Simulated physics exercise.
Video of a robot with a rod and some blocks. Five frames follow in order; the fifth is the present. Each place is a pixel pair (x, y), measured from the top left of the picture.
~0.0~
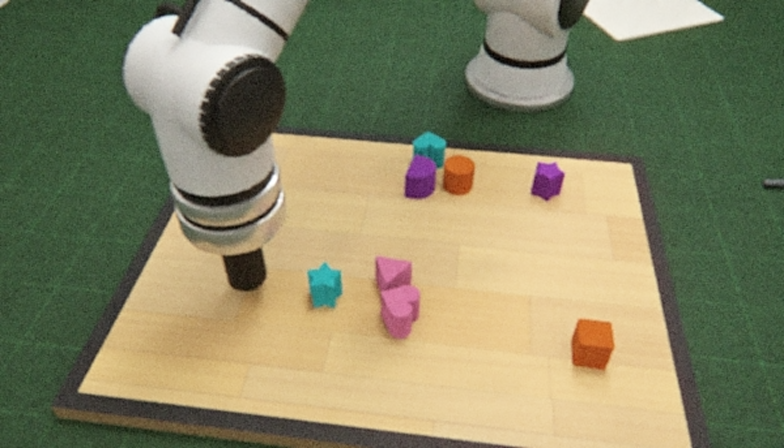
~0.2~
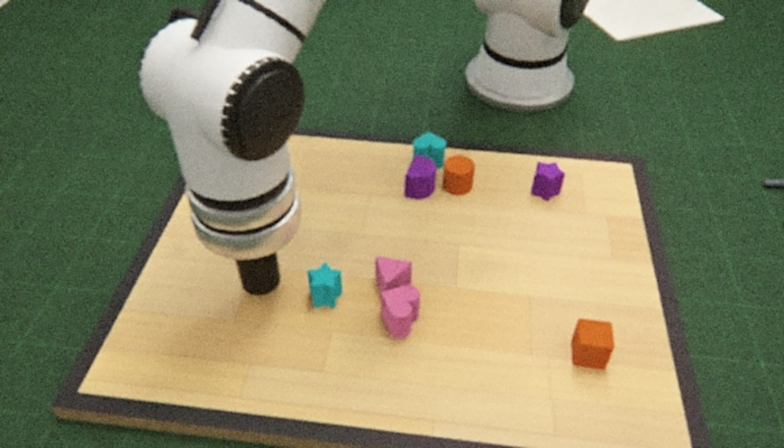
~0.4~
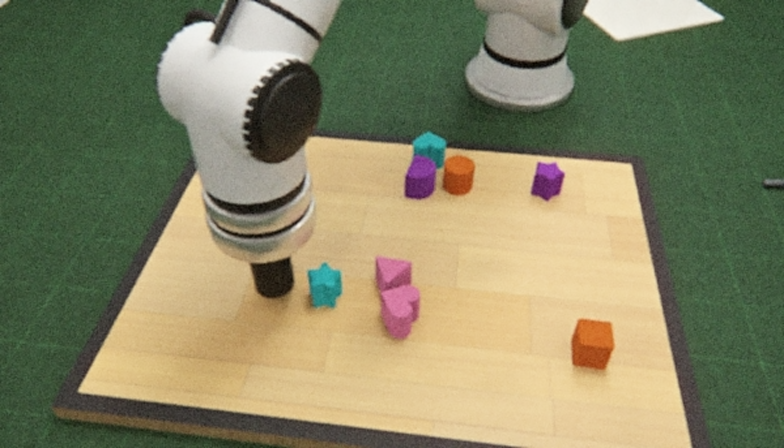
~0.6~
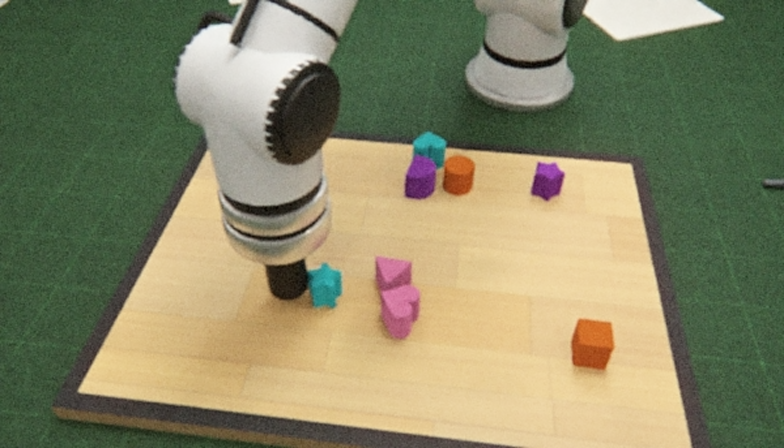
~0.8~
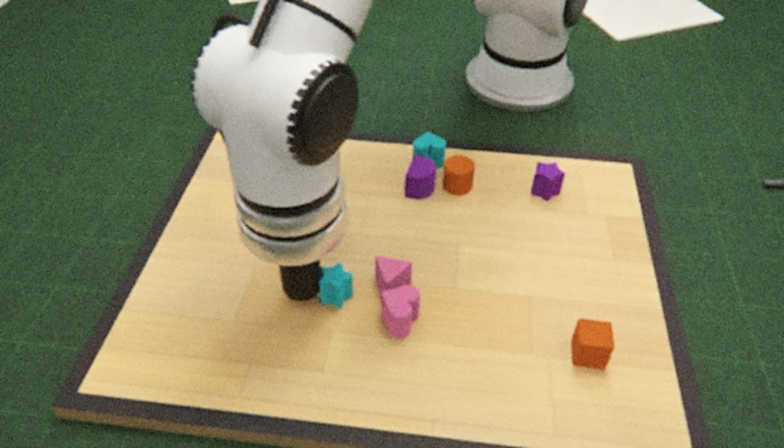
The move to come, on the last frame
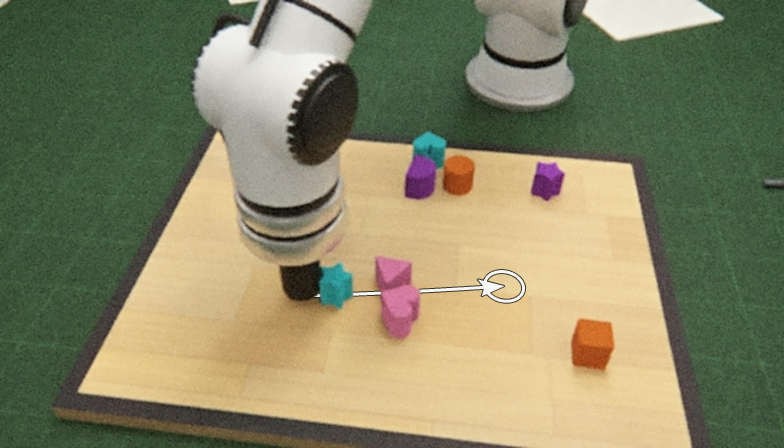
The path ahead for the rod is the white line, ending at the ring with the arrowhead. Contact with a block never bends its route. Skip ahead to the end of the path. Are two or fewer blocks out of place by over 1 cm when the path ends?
The answer is yes.
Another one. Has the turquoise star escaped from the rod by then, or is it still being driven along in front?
It stays ahead.
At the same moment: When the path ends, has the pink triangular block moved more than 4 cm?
That would be a yes.
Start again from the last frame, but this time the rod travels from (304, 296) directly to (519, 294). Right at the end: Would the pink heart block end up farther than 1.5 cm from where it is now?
I believe not.
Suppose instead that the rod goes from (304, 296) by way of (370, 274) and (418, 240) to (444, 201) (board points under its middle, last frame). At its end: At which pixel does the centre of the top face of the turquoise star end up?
Its top centre is at about (407, 261).
Path on the board, from (304, 296) to (504, 286).
What follows on the original path. One third of the way, rod (372, 284); turquoise star (405, 273); pink triangular block (427, 262), turned 15° anticlockwise.
Two thirds of the way, rod (441, 280); turquoise star (475, 270); pink triangular block (490, 253), turned 30° anticlockwise.
At the end, rod (506, 276); turquoise star (542, 271), turned 15° clockwise; pink triangular block (513, 242), turned 55° anticlockwise; pink heart block in place.
